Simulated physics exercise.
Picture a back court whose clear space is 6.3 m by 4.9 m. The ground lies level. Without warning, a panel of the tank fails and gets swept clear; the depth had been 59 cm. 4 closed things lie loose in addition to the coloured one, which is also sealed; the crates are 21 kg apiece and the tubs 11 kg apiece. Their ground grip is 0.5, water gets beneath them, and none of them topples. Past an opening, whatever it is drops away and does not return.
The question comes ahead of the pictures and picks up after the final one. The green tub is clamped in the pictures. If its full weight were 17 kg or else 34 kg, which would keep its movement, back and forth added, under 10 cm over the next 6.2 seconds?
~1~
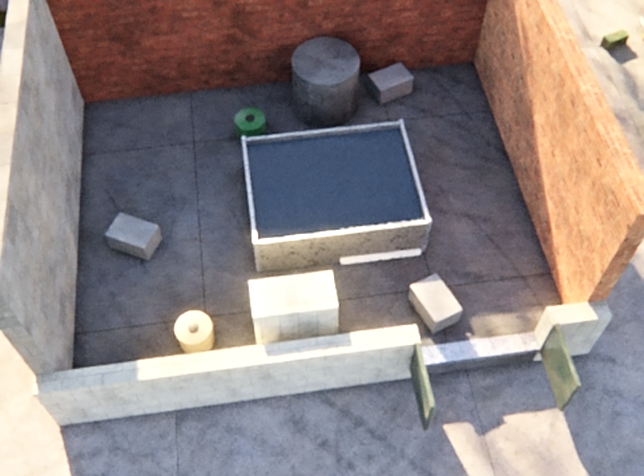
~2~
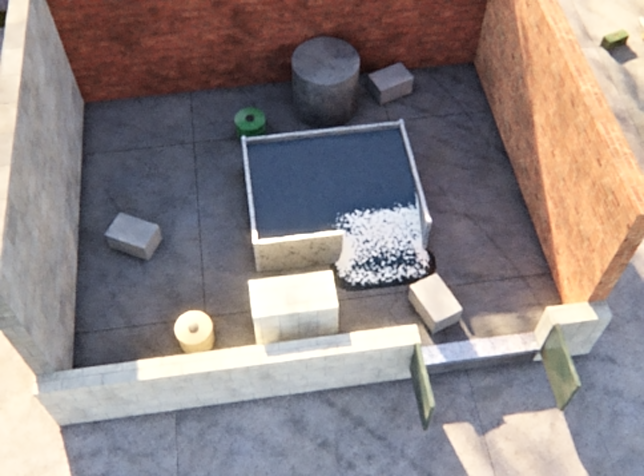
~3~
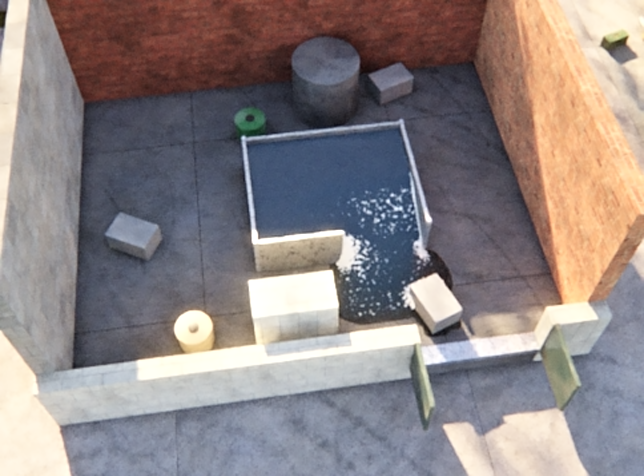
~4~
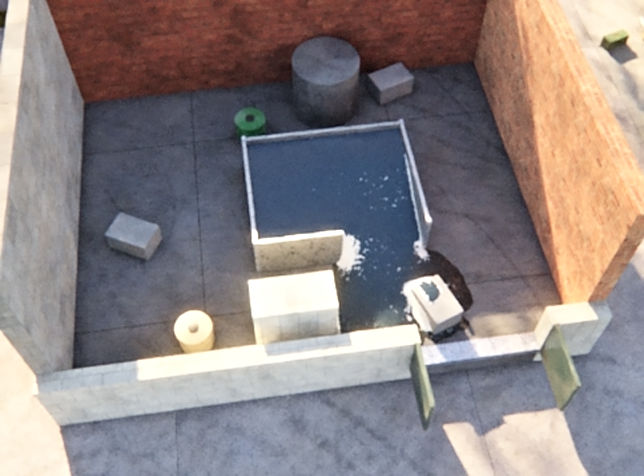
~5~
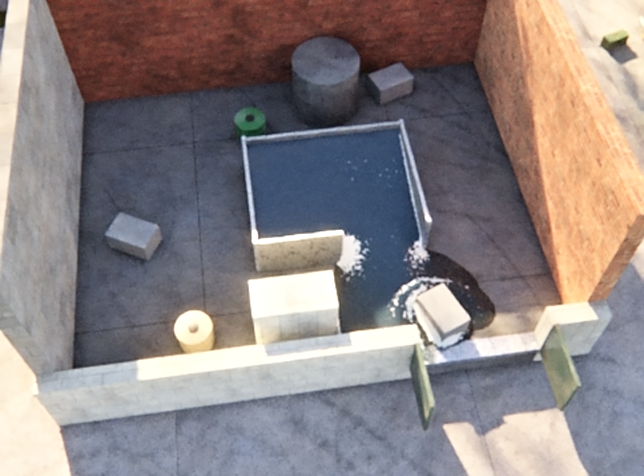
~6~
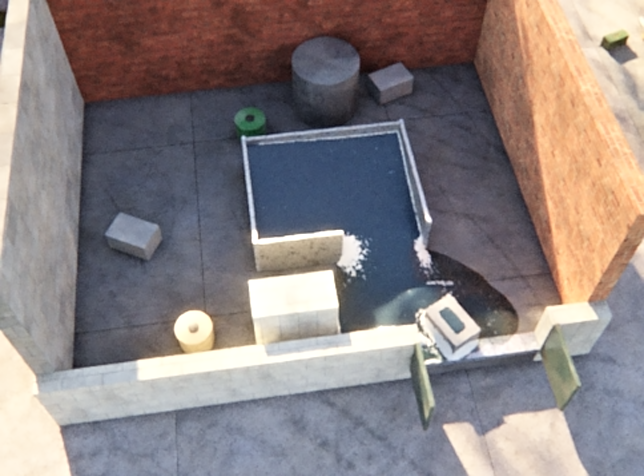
Most likely the lighter pick already works.
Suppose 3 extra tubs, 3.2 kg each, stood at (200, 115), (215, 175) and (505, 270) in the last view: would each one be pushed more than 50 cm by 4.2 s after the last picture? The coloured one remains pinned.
Going through them in turn, the answers are not too far, not too far and too far.
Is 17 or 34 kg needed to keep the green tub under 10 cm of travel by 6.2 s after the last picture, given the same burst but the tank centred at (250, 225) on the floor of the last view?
Then the answer is that either mass works.
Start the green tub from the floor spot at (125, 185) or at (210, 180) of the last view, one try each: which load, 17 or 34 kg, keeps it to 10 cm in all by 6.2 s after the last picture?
Light one suffices, then light one suffices.
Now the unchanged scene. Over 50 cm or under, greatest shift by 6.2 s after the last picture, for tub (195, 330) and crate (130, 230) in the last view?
One after the other: Goes beyond it, then does not reach it.
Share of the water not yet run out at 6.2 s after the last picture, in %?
Around 54 per cent of the water is still in there.
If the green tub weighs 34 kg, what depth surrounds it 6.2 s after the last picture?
Depth: Approx. 0 cm.
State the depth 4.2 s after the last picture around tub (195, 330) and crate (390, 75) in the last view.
Depth approx. 5 cm / 0 cm.
Then, 0.6 s after the last picture the green tub would be 0 cm from its start with 17 kg and 0 cm from its start with 34 kg; 0 cm of water round it then.
Then, 2.3 s after the last picture the green tub would be 0 cm from its start with 17 kg and 0 cm from its start with 34 kg; 0 cm of water round it then.
Then, 4.2 s after the last picture the green tub would be 0 cm from its start with 17 kg and 0 cm from its start with 34 kg; 0 cm of water round it then.
Then, 6.2 s after the last picture the green tub would be 0 cm from its start with 17 kg and 0 cm from its start with 34 kg; 0 cm of water round it then.
